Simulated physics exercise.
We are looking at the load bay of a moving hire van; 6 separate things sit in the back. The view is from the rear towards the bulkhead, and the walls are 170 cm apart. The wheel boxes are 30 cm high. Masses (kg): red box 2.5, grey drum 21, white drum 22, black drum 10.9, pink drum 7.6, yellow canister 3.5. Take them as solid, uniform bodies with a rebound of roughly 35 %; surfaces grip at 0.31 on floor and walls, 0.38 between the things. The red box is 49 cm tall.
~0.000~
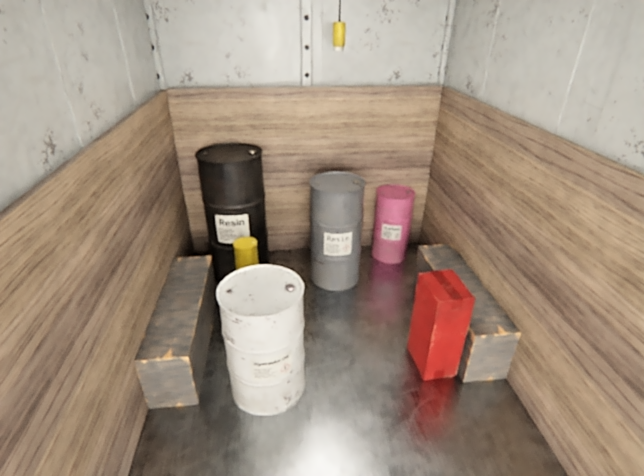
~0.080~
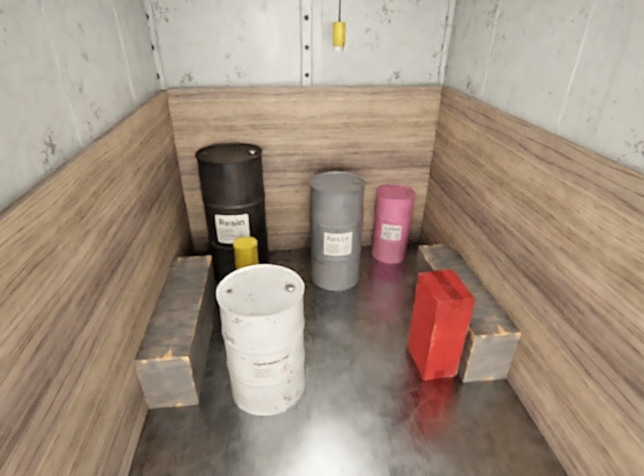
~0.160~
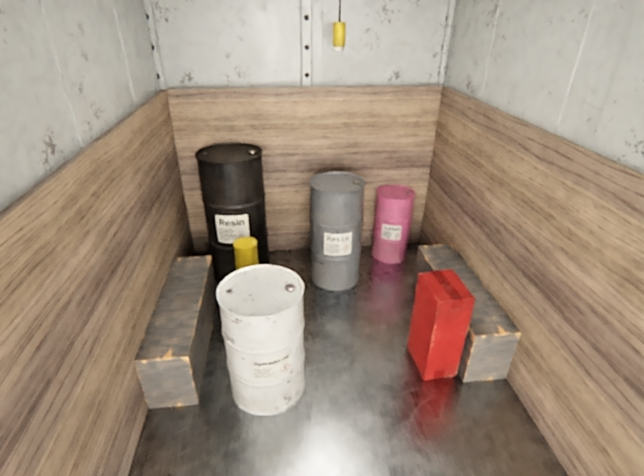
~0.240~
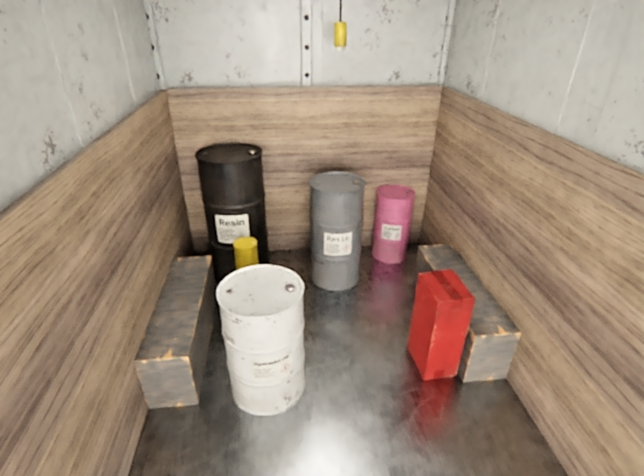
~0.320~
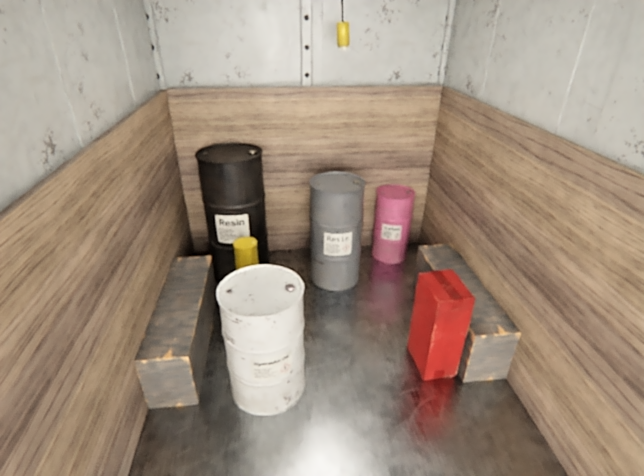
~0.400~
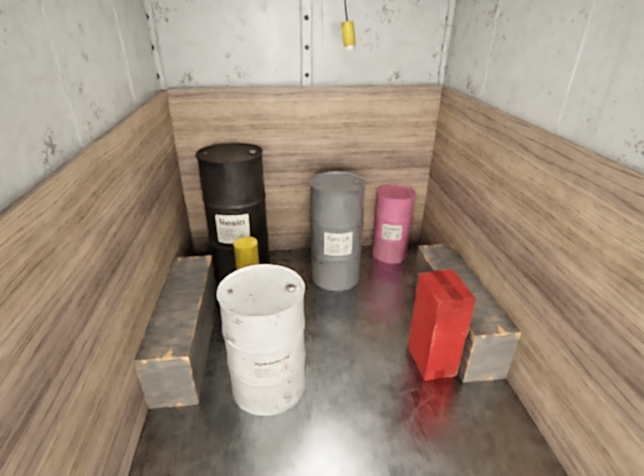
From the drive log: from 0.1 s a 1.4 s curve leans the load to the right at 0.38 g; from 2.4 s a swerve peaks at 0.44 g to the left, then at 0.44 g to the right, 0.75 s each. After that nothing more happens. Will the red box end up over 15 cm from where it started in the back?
The red box holds its spot.
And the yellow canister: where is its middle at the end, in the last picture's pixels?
Near (355, 285).
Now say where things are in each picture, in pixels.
The first picture shows steady run; red box (438, 325); grey drum (336, 232).
The second picture shows steady run; black drum (236, 216); pink drum (392, 224).
The third picture shows push 0.09 g right; grey drum (336, 232).
The fourth picture shows push 0.21 g right; white drum (265, 340); black drum (236, 216).
The fifth picture shows push 0.33 g right; pink drum (392, 224).
The sixth picture shows push 0.38 g right; red box (438, 325); grey drum (336, 232).
After 0.80 s, push 0.38 g right; red box slid 3 cm near (443, 324); grey drum slid 8 cm; pink drum slid 8 cm.
After 1.20 s, push 0.38 g right; red box slid 3 cm near (443, 324); grey drum slid 29 cm; black drum slid 28 cm.
After 1.40 s, push 0.16 g right; red box slid 3 cm near (443, 324); yellow canister leaning 10°; black drum slid 42 cm.
After 2.80 s, push 0.42 g left; red box slid 2 cm near (441, 324); yellow canister on its side; white drum slid 49 cm.
At rest (4.4 s), tipped over in the back, yellow canister; not toppled but over 15 cm from the start, grey drum, white drum and black drum; the other 2 in place, give or take 15 cm. In the last view, red box near (442, 324).
